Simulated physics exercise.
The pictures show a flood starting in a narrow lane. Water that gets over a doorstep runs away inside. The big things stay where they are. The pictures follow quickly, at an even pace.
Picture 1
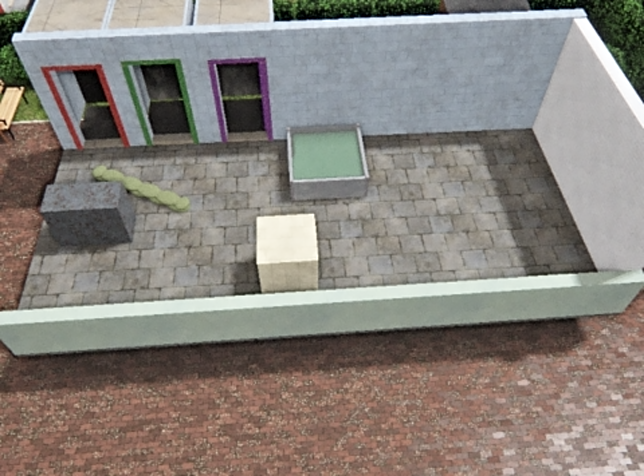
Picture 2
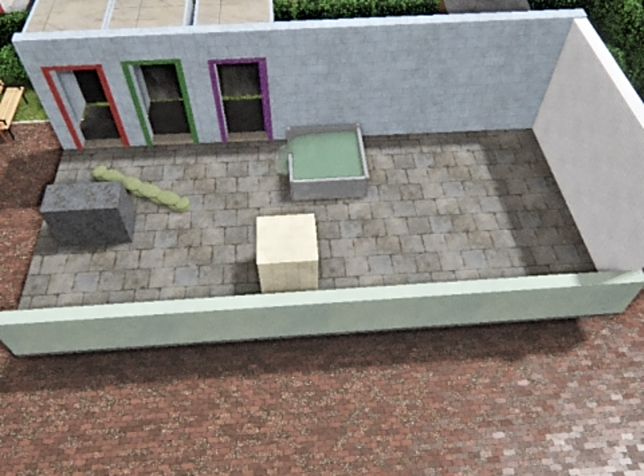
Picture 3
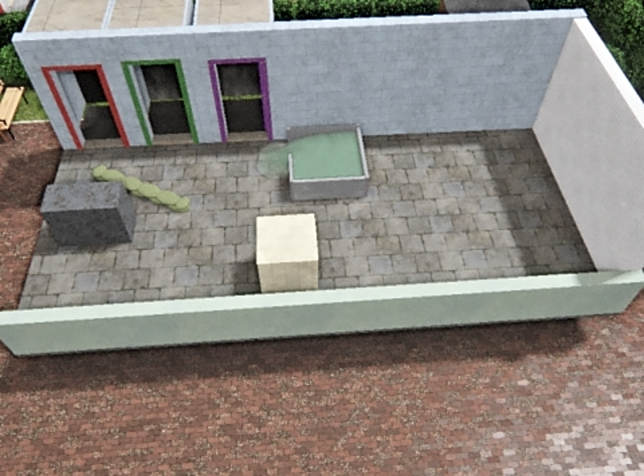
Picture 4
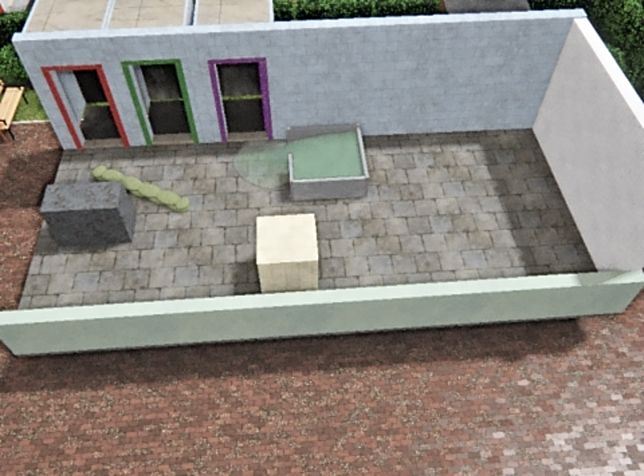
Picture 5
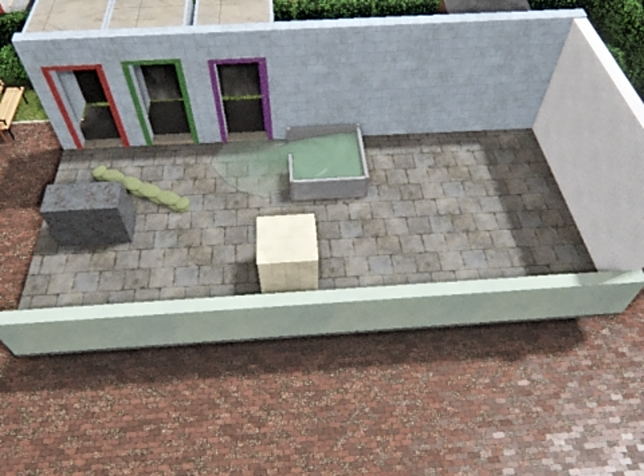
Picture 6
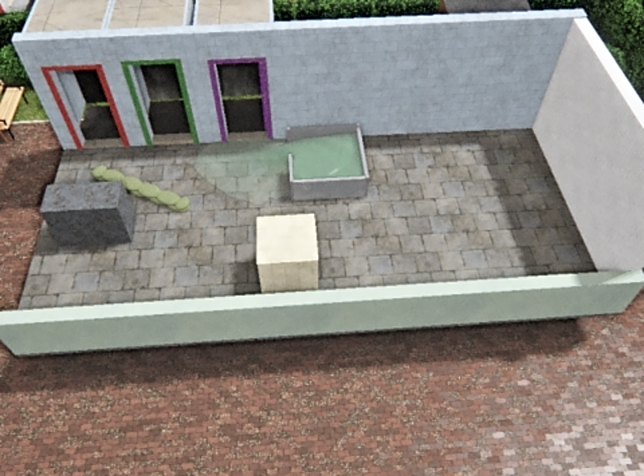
In a narrow walled lane paved with grey stone, pale green water sits still in a grey tank, then flows out through a gap on its left side and spreads leftward in a thin, widening sheet across the paving.
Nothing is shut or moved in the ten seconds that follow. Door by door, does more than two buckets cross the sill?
One by one: The green door holds within the limit; the red door floods; the purple door floods.
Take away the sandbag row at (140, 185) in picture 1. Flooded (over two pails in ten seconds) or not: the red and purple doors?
My reading: The red one holds, the purple one is over.
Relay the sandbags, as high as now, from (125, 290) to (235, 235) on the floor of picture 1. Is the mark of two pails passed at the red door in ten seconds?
My reading: The red door holds.
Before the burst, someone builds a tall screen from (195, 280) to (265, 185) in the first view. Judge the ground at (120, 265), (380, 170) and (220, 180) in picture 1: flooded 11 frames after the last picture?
One after the other: Free of water, no water, under water.
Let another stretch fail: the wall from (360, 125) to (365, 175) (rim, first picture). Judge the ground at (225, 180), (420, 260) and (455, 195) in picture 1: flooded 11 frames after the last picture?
In turn: No water, dry, wet.
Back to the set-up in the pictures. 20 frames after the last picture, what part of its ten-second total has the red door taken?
Some 25 per cent.
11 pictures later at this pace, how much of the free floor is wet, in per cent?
I make it 15 per cent.
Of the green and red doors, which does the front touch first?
First comes the green door.
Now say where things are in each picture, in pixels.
The first picture shows still water in the water tank at (326, 155).
In the second picture, the front is at (281, 148), out from the gap at (291, 154).
In the third picture, the front is at (263, 172), out from the gap at (291, 156).
In the fourth picture, the front is at (237, 159), out from the gap at (291, 156).
In the fifth picture, the front is at (218, 156), out from the gap at (291, 156).
In the sixth picture, the front is at (199, 159), out from the gap at (291, 156).
A moment on, water covers 10 % of the floor; the green door wet at the sill, nothing in, the red door not reached, the purple door under two buckets in.
Next, water covers 15 % of the floor; the green door wet at the sill, nothing in, the red door wet at the sill, nothing in, the purple door over two buckets in.
Then, water covers 15 % of the floor; the green door wet at the sill, nothing in, the red door over two buckets in, the purple door over two buckets in.
Later, water covers 20 % of the floor; the green door wet at the sill, nothing in, the red door over two buckets in, the purple door over two buckets in.
In the end, water covers 30 % of the floor; the green door wet at the sill, nothing in, the red door far over two buckets in, the purple door over two buckets in.
